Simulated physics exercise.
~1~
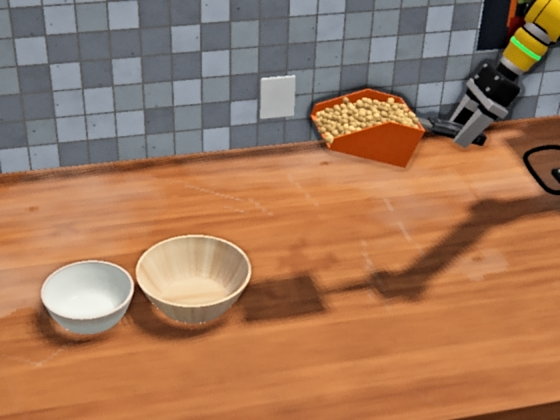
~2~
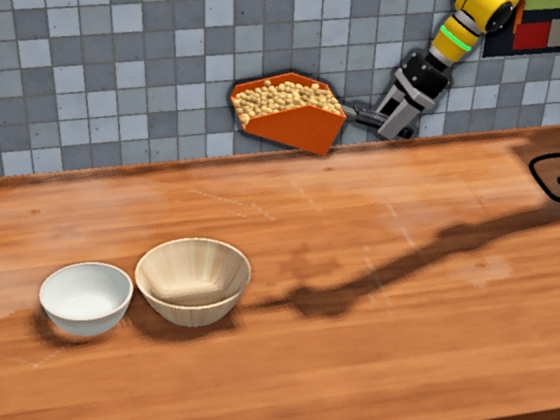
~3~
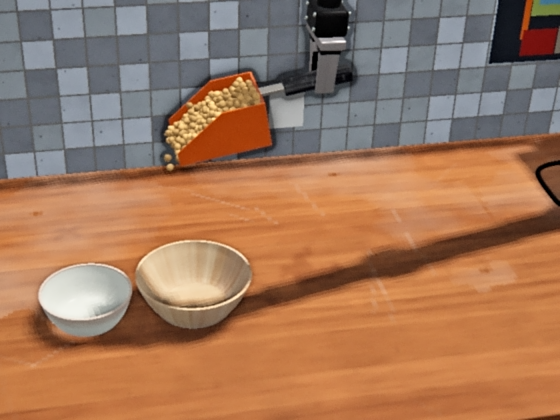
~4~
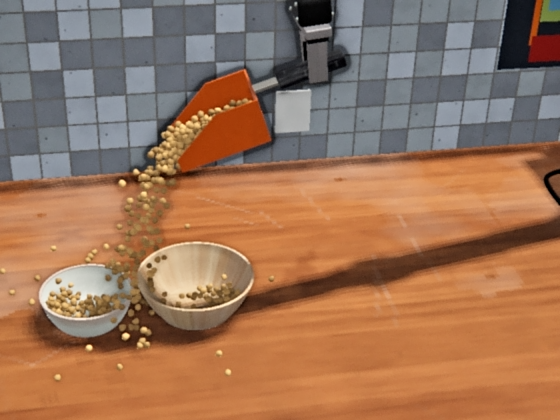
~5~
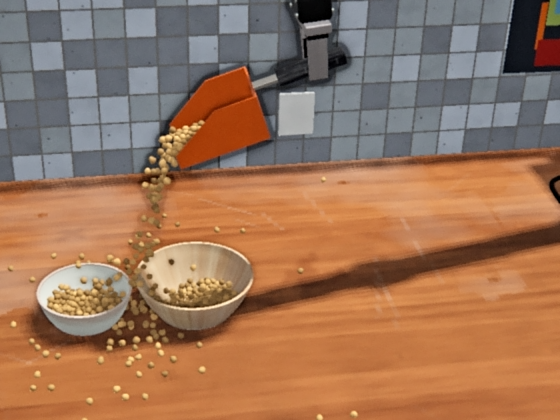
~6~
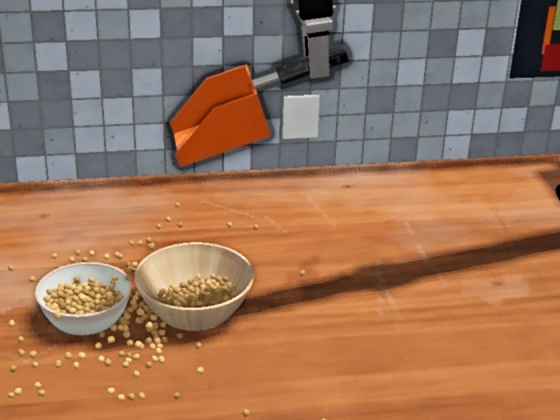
On a wooden counter against a grey tiled wall, a white bowl and a pale wooden bowl stand side by side at the left, while a robot arm holds an orange scoop heaped with chickpeas. The arm carries the scoop left towards the bowls, then tips it so its open end points down. Chickpeas pour out in a thick stream that lands in both bowls and scatters around them. The stream thins as the scoop empties. Finally the tilted scoop hangs still, with chickpeas in both bowls and many more strewn across the counter.
